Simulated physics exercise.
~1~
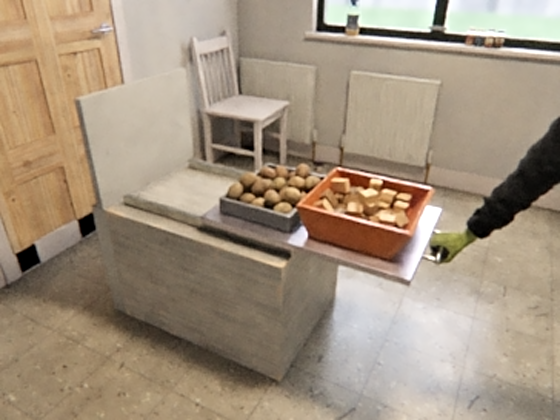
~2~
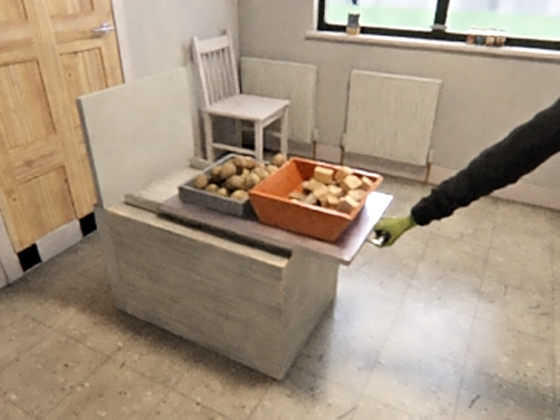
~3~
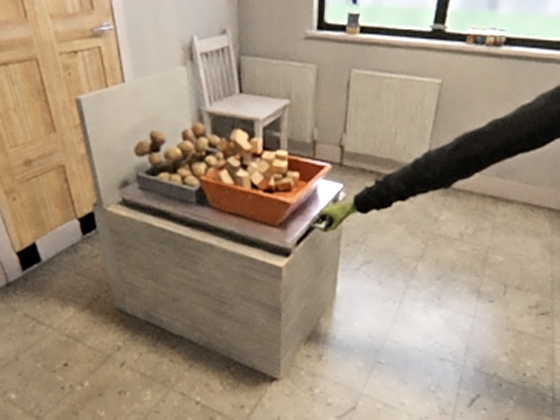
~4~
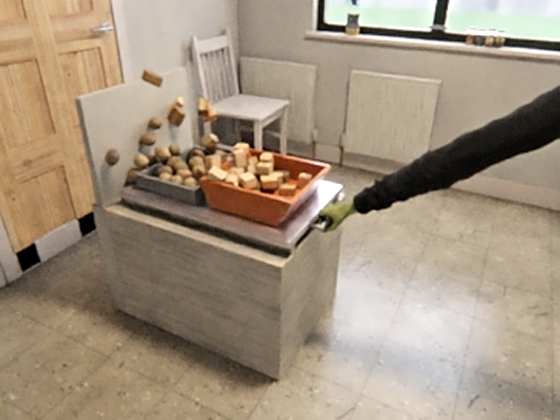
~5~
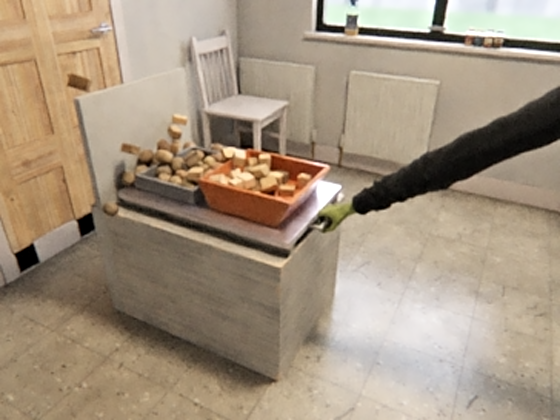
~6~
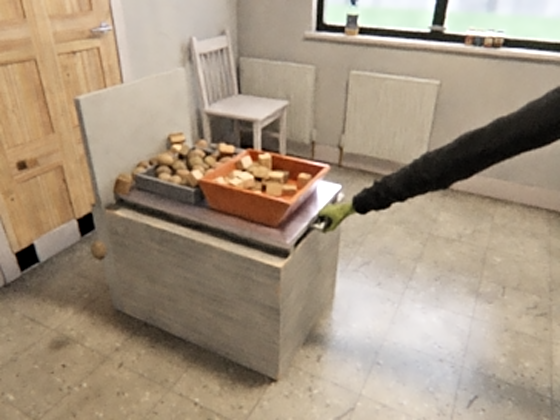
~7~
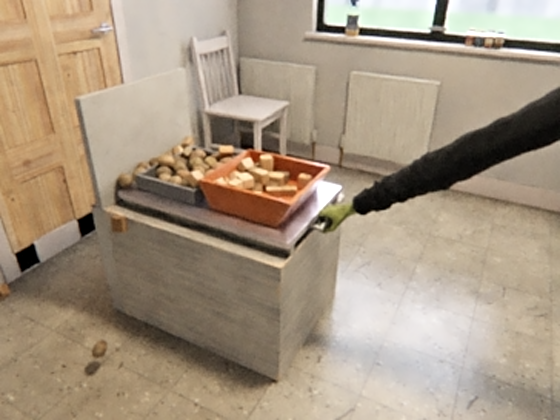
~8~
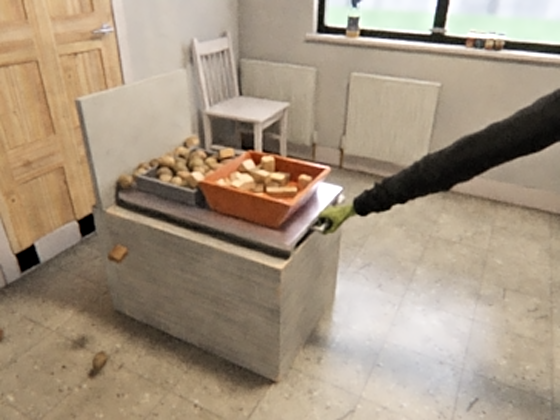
Grey-walled room, gloved hand shoving a drawn-out shelf into a chest, wooden blocks and brown lumps flying left, some dropping floorward.
